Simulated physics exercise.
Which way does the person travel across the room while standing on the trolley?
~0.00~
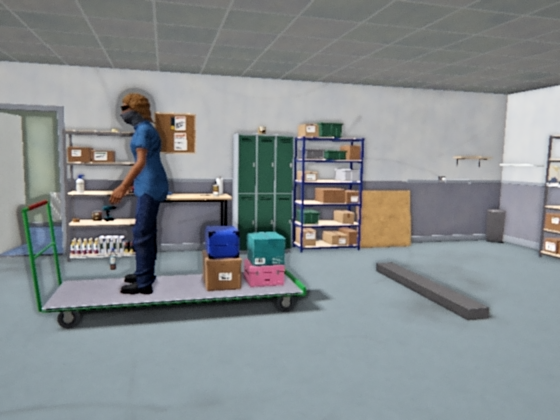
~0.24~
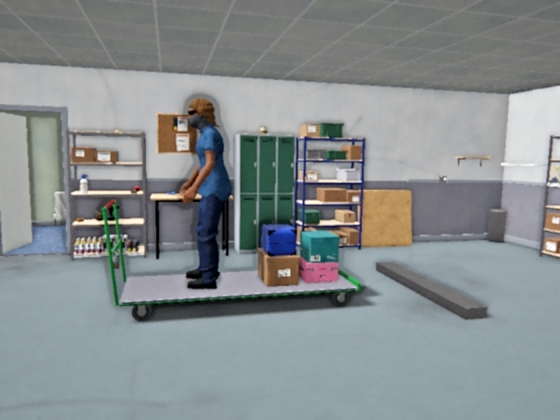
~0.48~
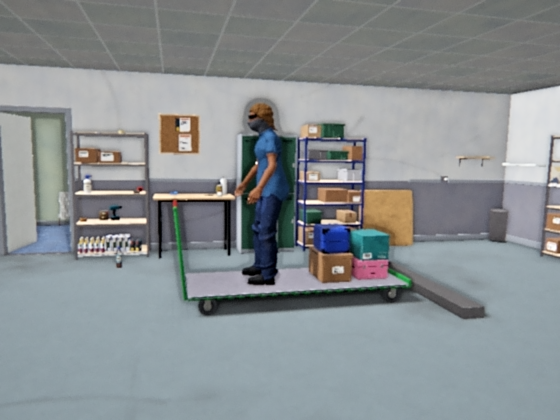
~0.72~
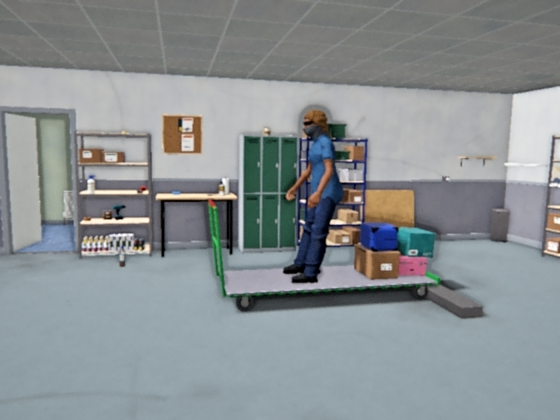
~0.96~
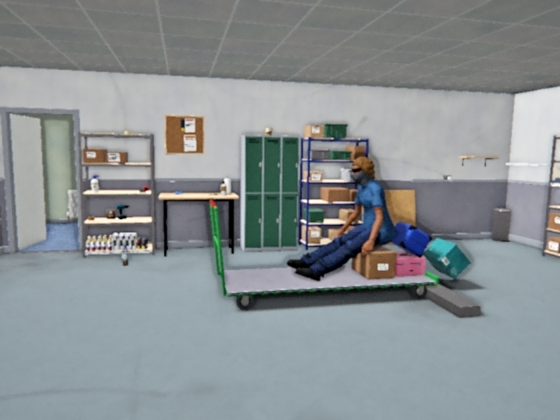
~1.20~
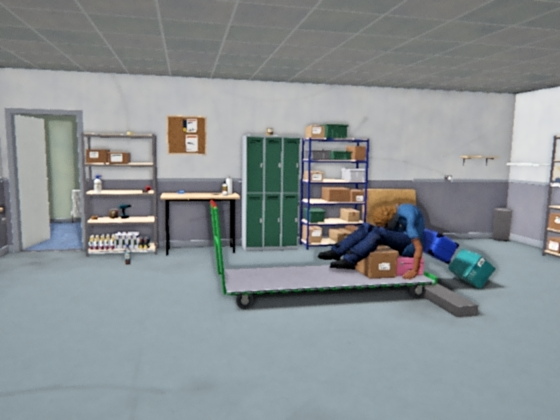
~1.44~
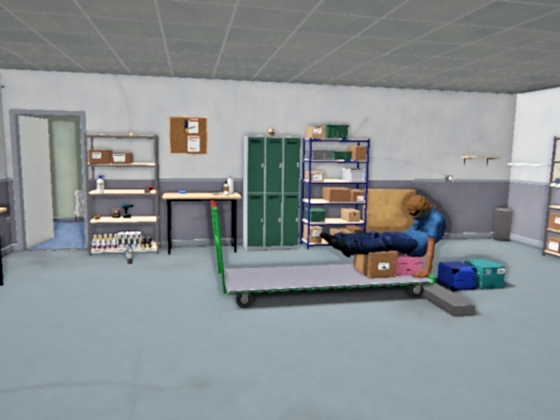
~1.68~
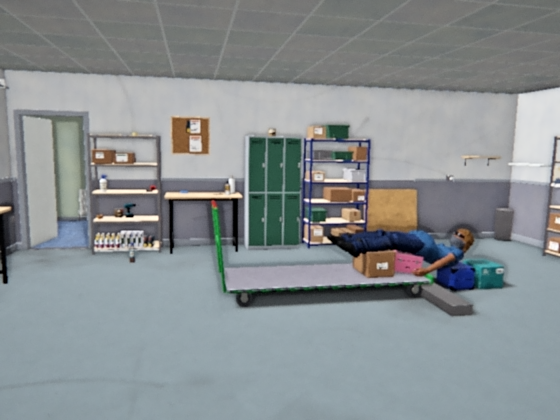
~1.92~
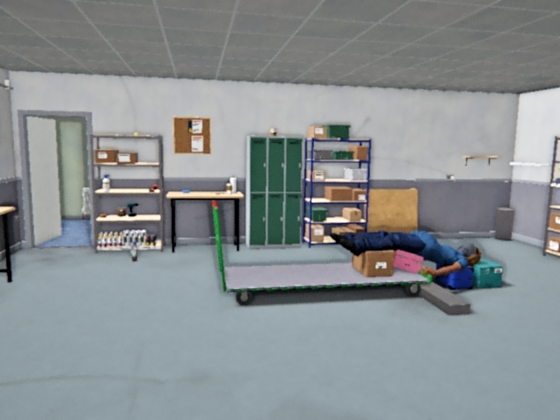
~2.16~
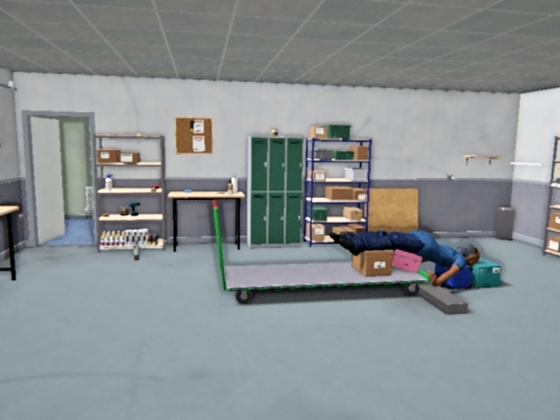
The person travels to the right, carried along on the trolley.
